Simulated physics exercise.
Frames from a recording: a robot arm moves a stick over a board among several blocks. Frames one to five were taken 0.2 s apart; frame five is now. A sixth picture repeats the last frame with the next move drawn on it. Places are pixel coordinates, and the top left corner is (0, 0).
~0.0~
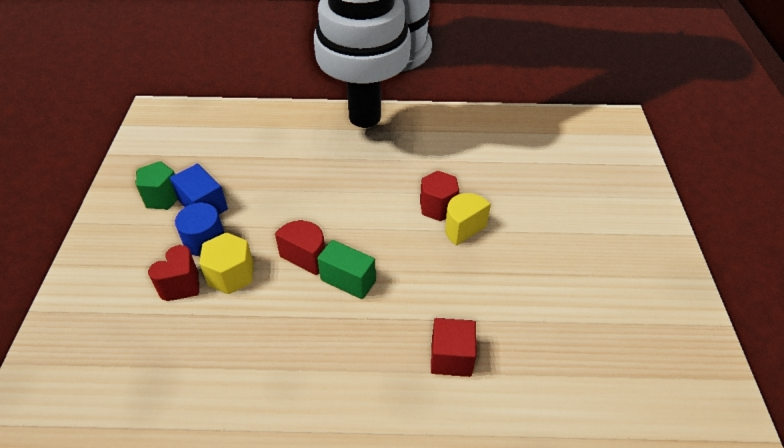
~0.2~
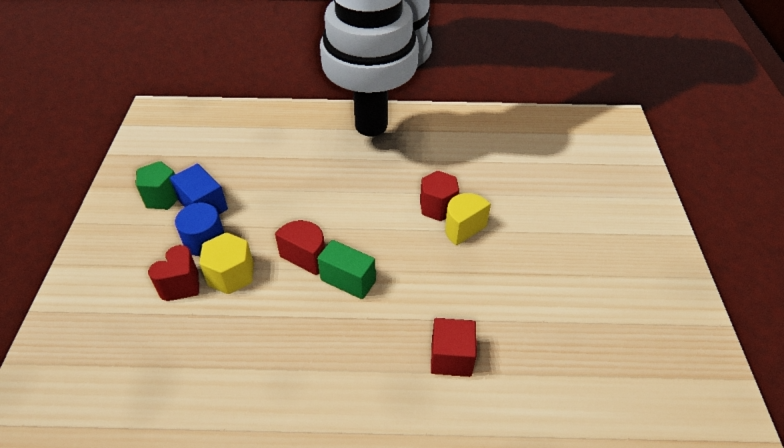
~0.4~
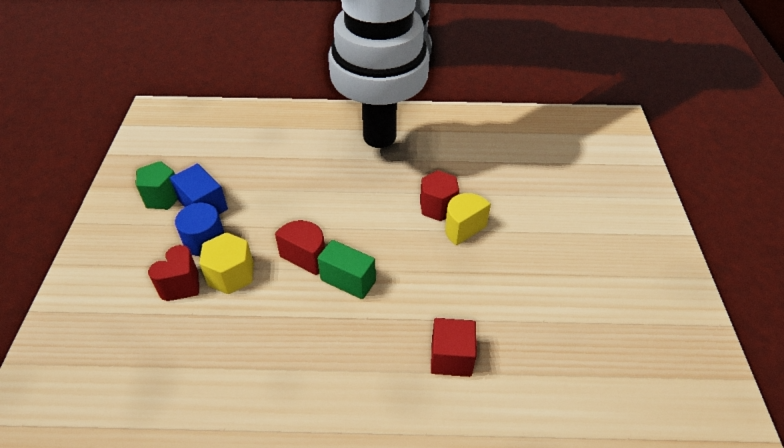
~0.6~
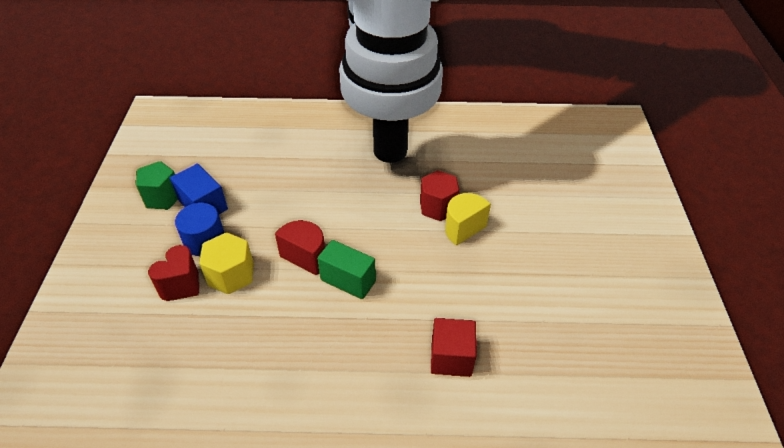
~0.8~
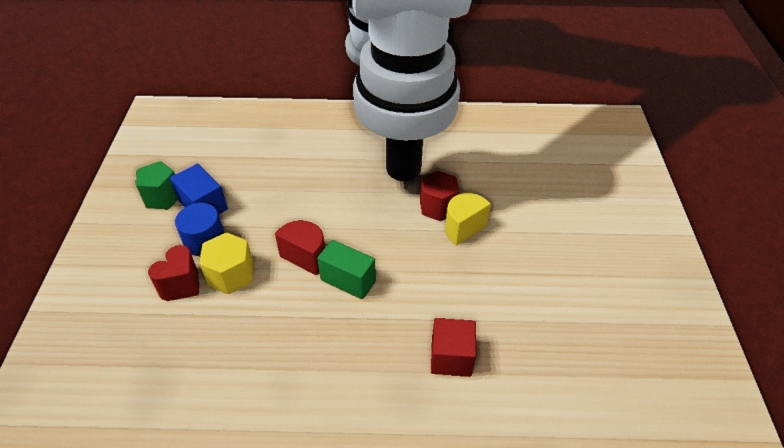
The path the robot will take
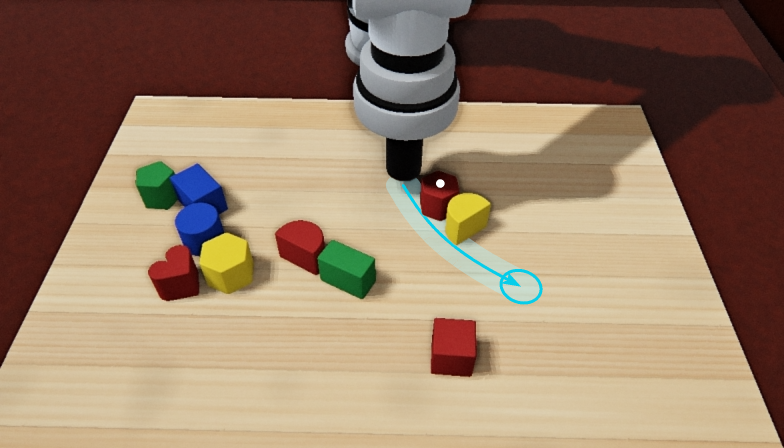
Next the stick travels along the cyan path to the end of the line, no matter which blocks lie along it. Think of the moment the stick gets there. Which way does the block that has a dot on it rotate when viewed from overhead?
From above, the block that has a dot on it will be seen to turn anti-clockwise.
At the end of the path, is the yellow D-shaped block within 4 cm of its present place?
I expect not.
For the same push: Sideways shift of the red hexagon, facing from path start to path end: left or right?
Heads left.
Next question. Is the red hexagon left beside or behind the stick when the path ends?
My answer is yes.
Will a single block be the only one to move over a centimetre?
My answer is no.
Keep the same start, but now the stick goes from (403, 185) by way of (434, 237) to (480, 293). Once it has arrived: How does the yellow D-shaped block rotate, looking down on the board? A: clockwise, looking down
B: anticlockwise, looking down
A: Clockwise, looking down.
The drawn path runs from (403, 185) over (429, 222) and (468, 257) to (521, 286); the dot is on the red hexagon.
The first path, step by step. One third of the way, stick at (431, 208); red hexagon at (469, 202), turned 55° anticlockwise; yellow D-shaped block at (504, 219), turned 20° clockwise.
Two thirds of the way, stick at (472, 243); red hexagon at (488, 206), turned 95° anticlockwise; yellow D-shaped block at (526, 222), turned 50° clockwise.
At the end, stick at (525, 272); red hexagon at (488, 206), turned 95° anticlockwise; red square piece not moved; yellow D-shaped block at (526, 222), turned 50° clockwise.
